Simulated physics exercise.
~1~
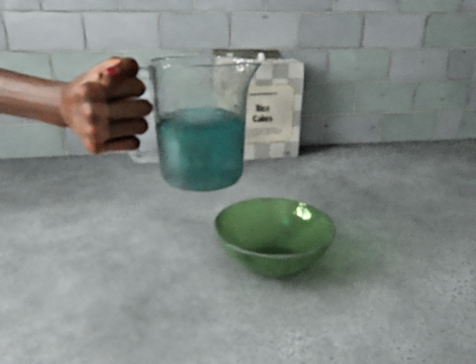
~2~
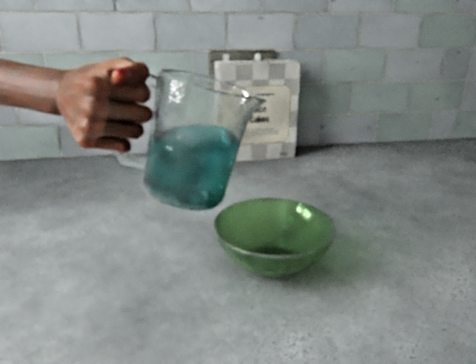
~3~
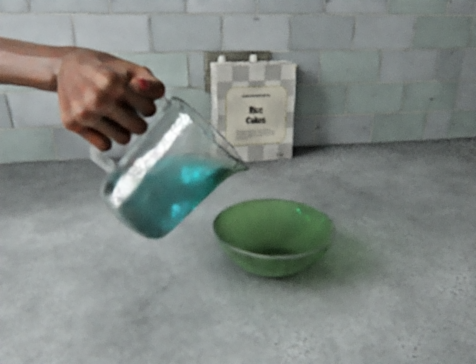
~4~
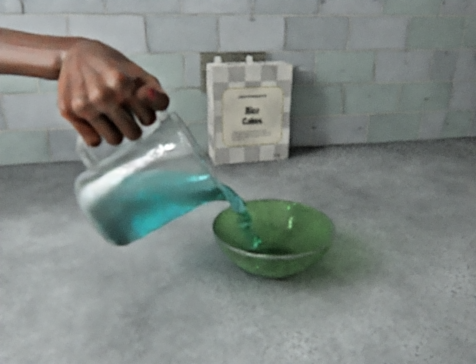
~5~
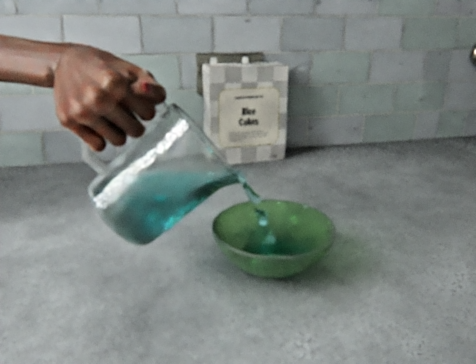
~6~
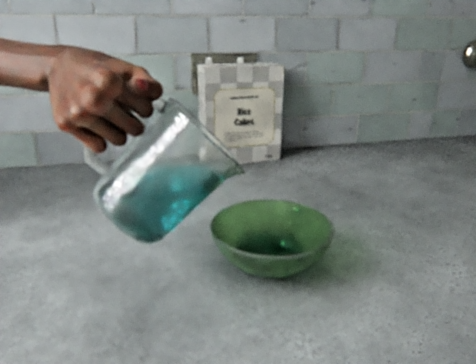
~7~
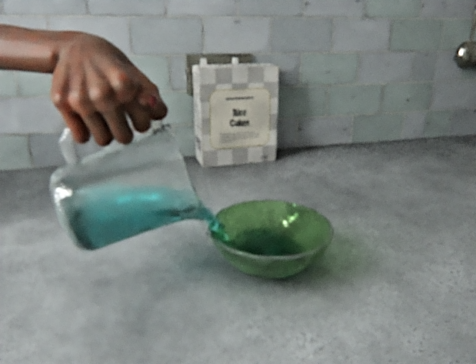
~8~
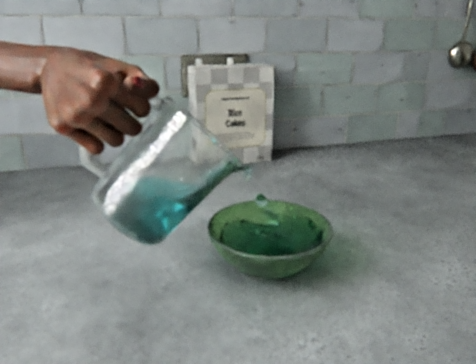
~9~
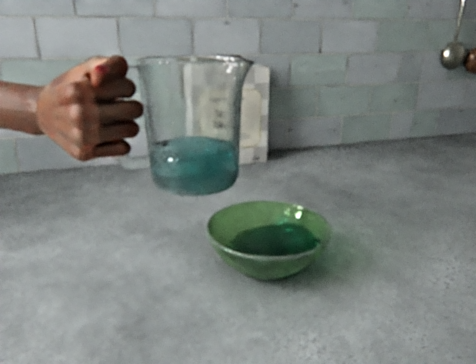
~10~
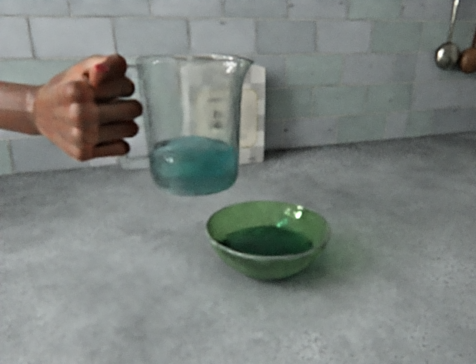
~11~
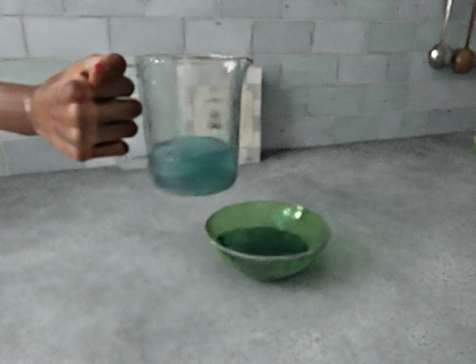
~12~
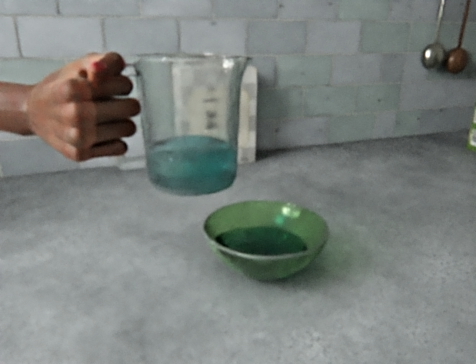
On a grey counter against pale tiles, a hand tipped a glass jug of blue-green water over a green bowl, poured, eased back, then tilted further and poured again before levelling the jug, leaving water in both and the jug held still above.
